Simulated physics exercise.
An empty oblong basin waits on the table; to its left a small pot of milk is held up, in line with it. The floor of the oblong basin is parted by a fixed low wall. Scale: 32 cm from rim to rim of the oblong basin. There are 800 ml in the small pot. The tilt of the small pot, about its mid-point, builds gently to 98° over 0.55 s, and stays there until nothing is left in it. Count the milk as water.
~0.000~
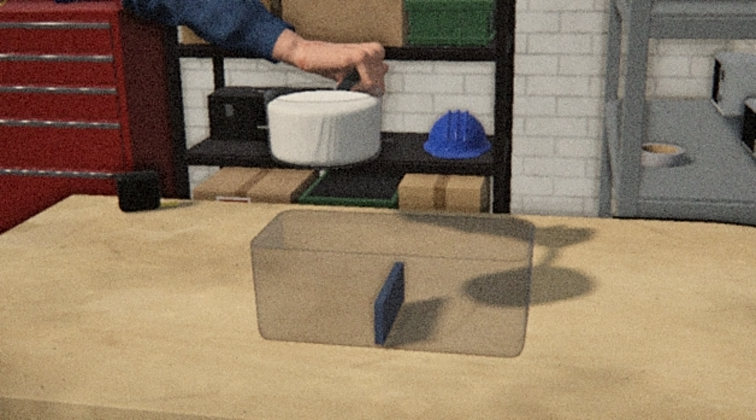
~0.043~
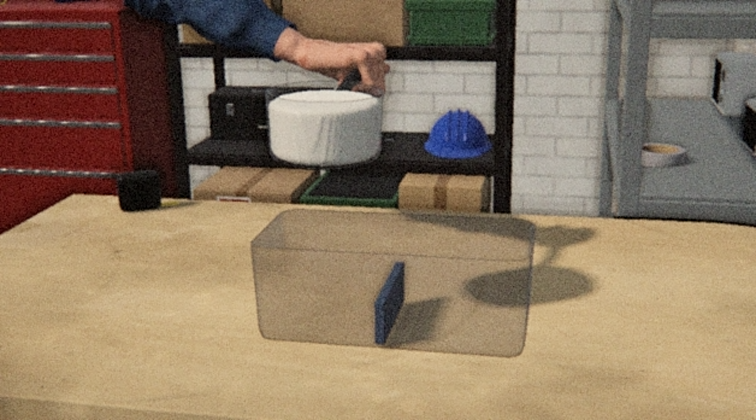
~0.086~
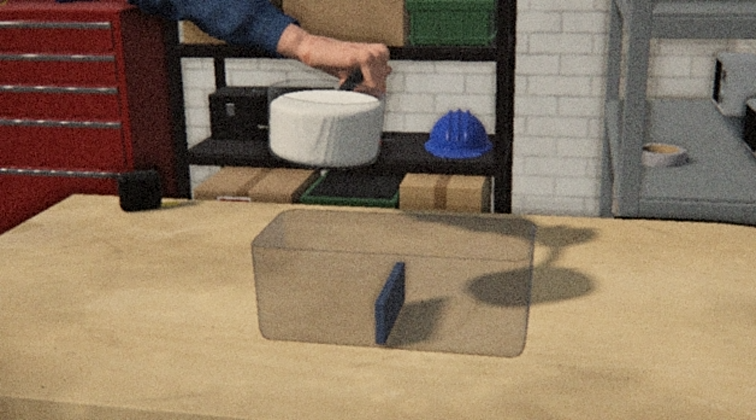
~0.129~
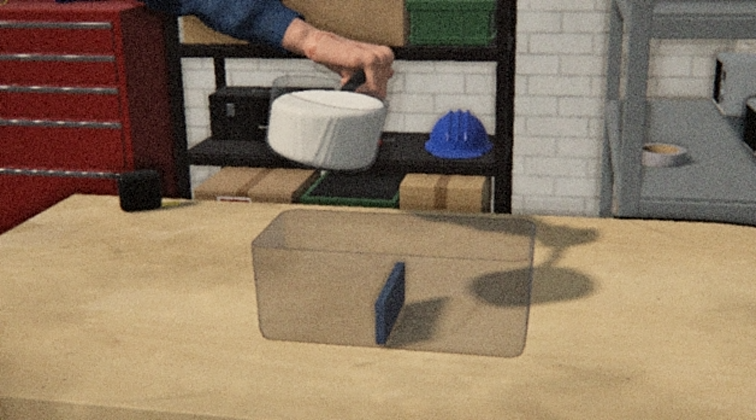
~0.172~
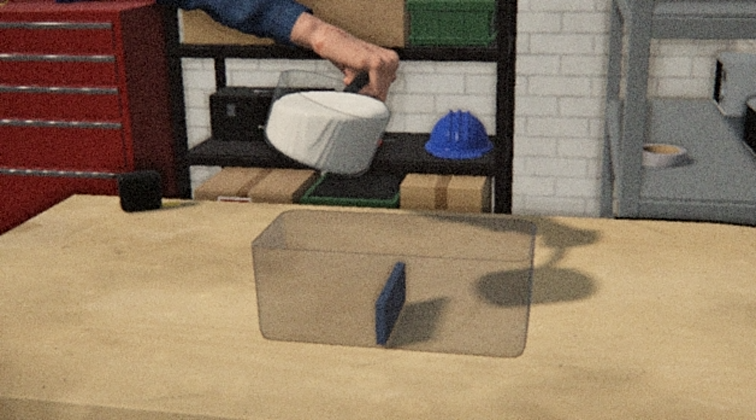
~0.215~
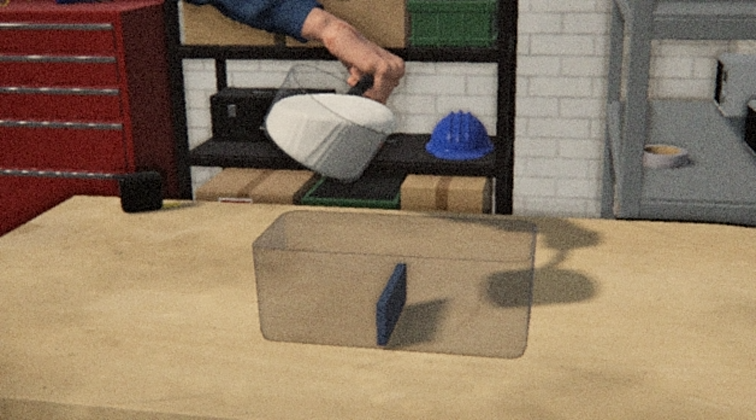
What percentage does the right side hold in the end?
About 91 per cent.
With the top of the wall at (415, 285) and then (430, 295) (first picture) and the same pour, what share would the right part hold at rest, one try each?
First 75, then 45 per cent.
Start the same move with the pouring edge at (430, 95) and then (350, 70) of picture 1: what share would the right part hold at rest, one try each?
First 90, then 80 per cent.
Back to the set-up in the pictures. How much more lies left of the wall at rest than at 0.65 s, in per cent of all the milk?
Near 5 in a hundred.
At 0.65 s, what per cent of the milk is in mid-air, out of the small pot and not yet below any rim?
Near 9 in a hundred.
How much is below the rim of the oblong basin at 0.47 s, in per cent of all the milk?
Near 26 in a hundred.
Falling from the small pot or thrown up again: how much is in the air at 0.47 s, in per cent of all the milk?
Near 40 in a hundred.
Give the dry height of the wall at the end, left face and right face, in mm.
Left about 50 mm, right about 20 mm.
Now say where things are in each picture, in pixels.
In the first picture, it leans 0°; its right rim is at (380, 94); the milk meets the walls at (273, 100) and (378, 102); the oblong basin's rim runs from (266, 229) to (532, 242); the wall's top is at (390, 283).
In the second picture, it leans 1°; its right rim is at (381, 96); the milk meets the walls at (274, 99) and (380, 102).
In the third picture, it leans 6°; its right rim is at (384, 100); the milk meets the walls at (275, 98) and (382, 104).
In the fourth picture, it leans 13°; its right rim is at (386, 108); the milk meets the walls at (277, 98) and (385, 106).
In the fifth picture, it leans 22°; its right rim is at (389, 118); the milk meets the walls at (277, 100) and (390, 112); 1 per cent is over the edge.
In the sixth picture, it leans 33°; its right rim is at (390, 131); the milk meets the walls at (277, 102) and (387, 120); 4 per cent is over the edge.
After 0.47 s the tilt is 92° and 34 per cent is still to pour, 0 is left of the wall and 26 right of it.
After 0.65 s the tilt is 98° and 9 per cent is still to pour, 3 is left of the wall and 79 right of it.
After 0.84 s the tilt is 98° and 2 per cent is still to pour, 7 is left of the wall and 88 right of it.
After 1.05 s the tilt is 98° and 0 per cent is still to pour, 7 is left of the wall and 91 right of it.
In the end 8 per cent lies left of the wall, 91 right of it and 1 outside.
